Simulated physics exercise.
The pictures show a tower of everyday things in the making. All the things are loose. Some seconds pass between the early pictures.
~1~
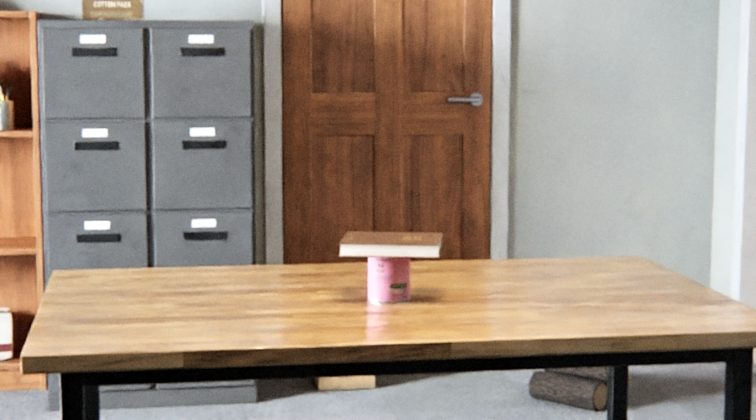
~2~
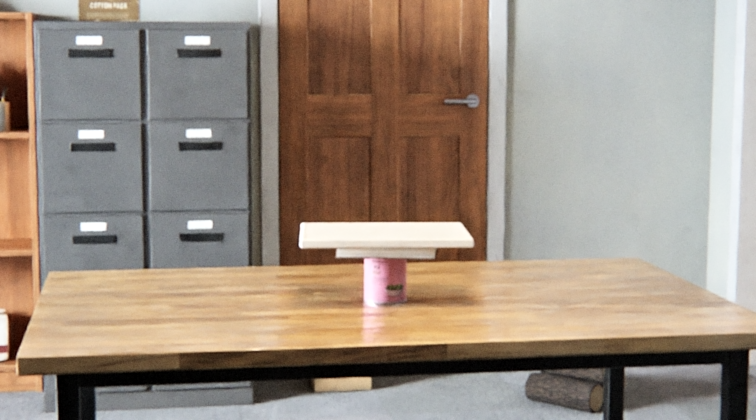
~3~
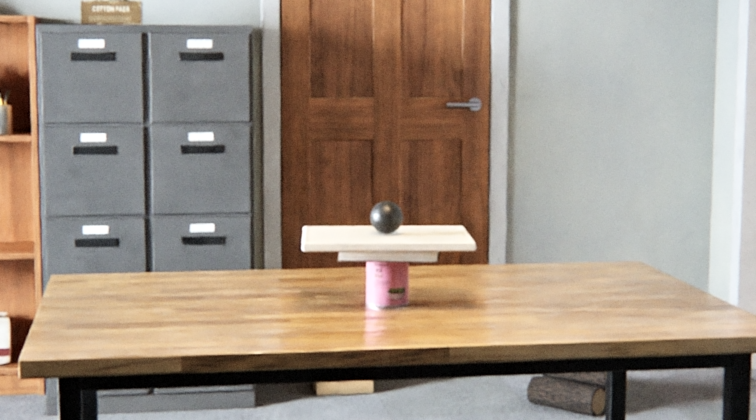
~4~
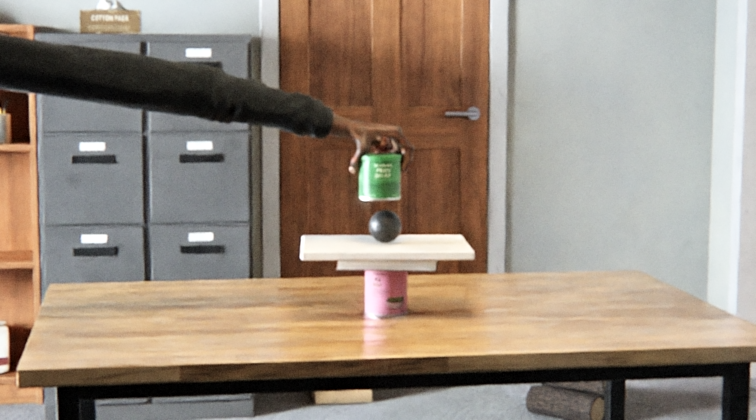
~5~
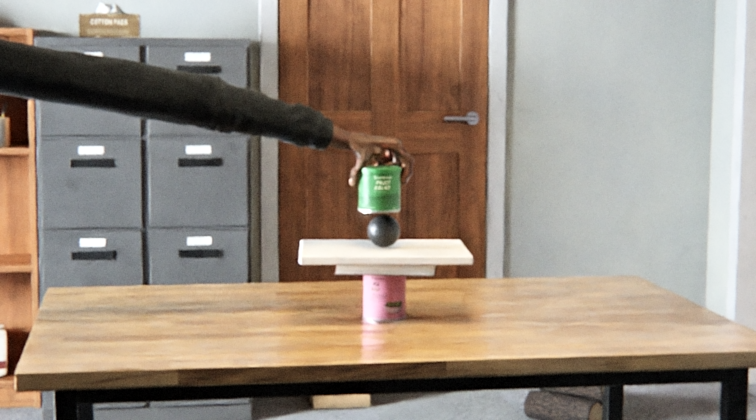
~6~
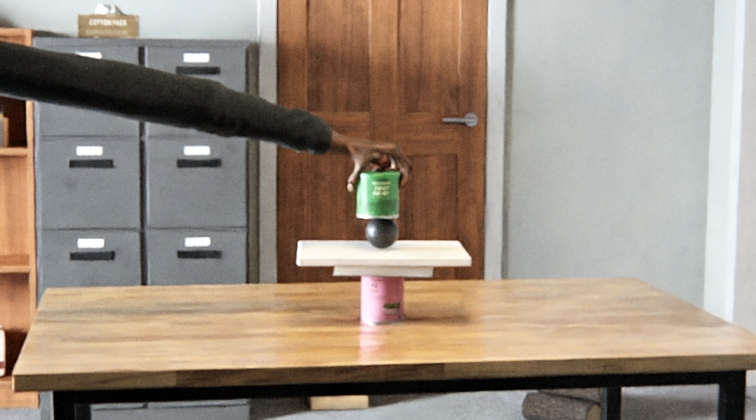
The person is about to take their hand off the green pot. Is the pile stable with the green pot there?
The pile loses its balance.
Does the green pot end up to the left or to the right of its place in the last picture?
It goes to the left.
Then, 0.40 s after the last picture, green pot tipped 50° from how it was near (353, 209).
Then, 0.60 s after the last picture, green pot now fallen.
At rest, fallen, green pot; the other 4 in place. Seen from the same camera at the end, green pot near (316, 229). The pile comes apart.
